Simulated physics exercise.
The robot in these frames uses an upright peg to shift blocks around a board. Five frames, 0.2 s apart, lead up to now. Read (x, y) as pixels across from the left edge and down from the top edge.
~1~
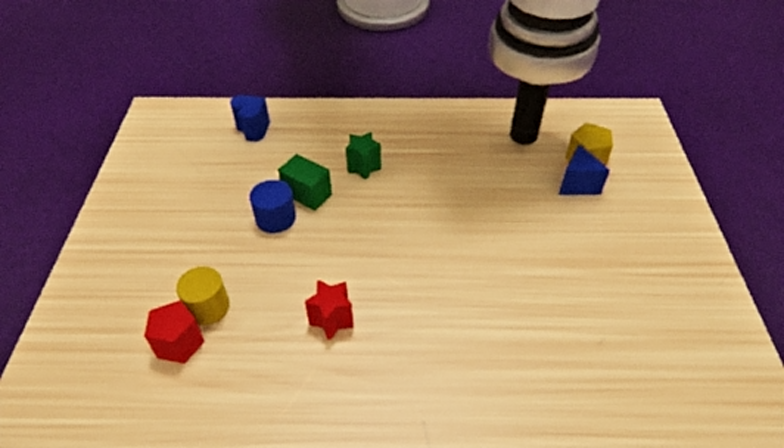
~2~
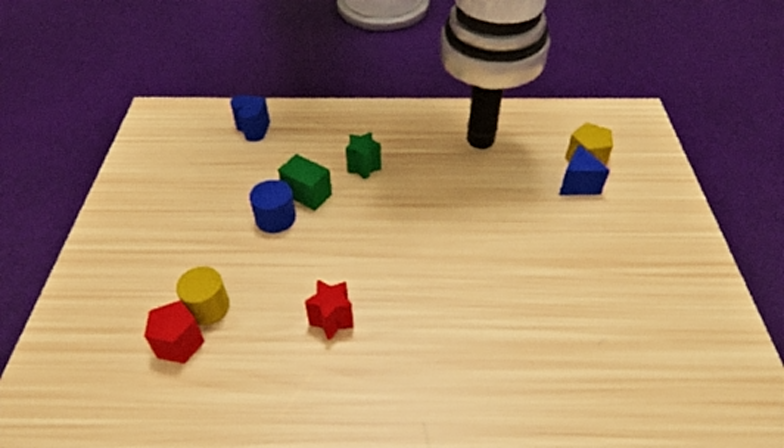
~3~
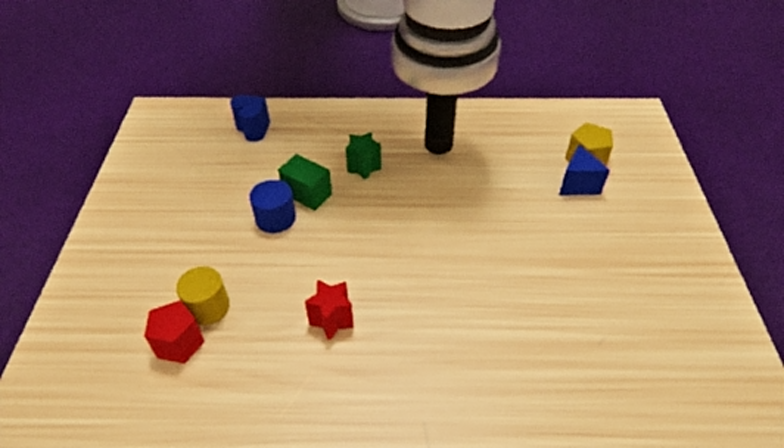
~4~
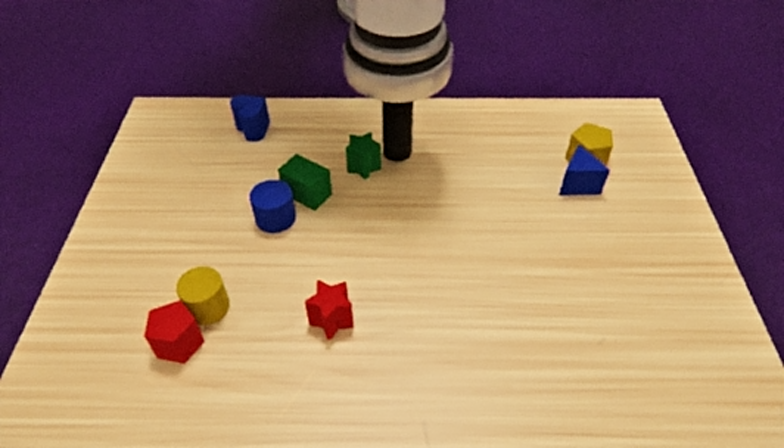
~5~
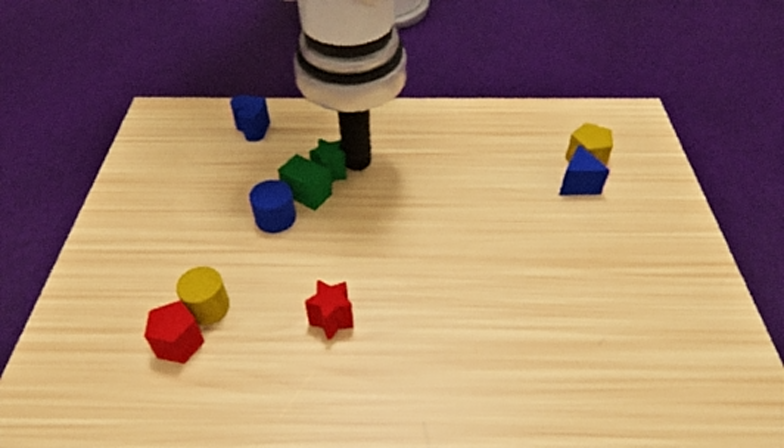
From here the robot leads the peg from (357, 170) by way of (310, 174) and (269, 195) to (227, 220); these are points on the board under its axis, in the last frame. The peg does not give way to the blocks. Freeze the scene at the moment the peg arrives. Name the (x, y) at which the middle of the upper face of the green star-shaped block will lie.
My best guess is (238, 160).
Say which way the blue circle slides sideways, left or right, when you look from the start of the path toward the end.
The blue circle is shifted sideways to the left, facing along the path from start to end.
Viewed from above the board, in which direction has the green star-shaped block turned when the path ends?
It is turned clockwise.
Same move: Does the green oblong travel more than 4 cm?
Yes
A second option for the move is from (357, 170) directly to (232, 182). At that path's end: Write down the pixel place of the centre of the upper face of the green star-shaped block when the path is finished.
My best guess is (195, 162).
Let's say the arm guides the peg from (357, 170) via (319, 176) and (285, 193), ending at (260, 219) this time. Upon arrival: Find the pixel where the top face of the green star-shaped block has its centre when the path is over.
Most likely (259, 156).
What follows on the original path. One third of the way, peg at (309, 166); blue circle at (260, 204); green oblong at (274, 178), turned 35° anticlockwise; green star-shaped block at (278, 154).
Two thirds of the way, peg at (267, 187); blue circle at (251, 220); green oblong at (255, 193), turned 35° anticlockwise; green star-shaped block at (242, 159), turned 45° clockwise.
At the end, peg at (224, 211); blue circle at (248, 239); green oblong at (232, 215), turned 65° anticlockwise; green star-shaped block at (238, 160), turned 70° clockwise.
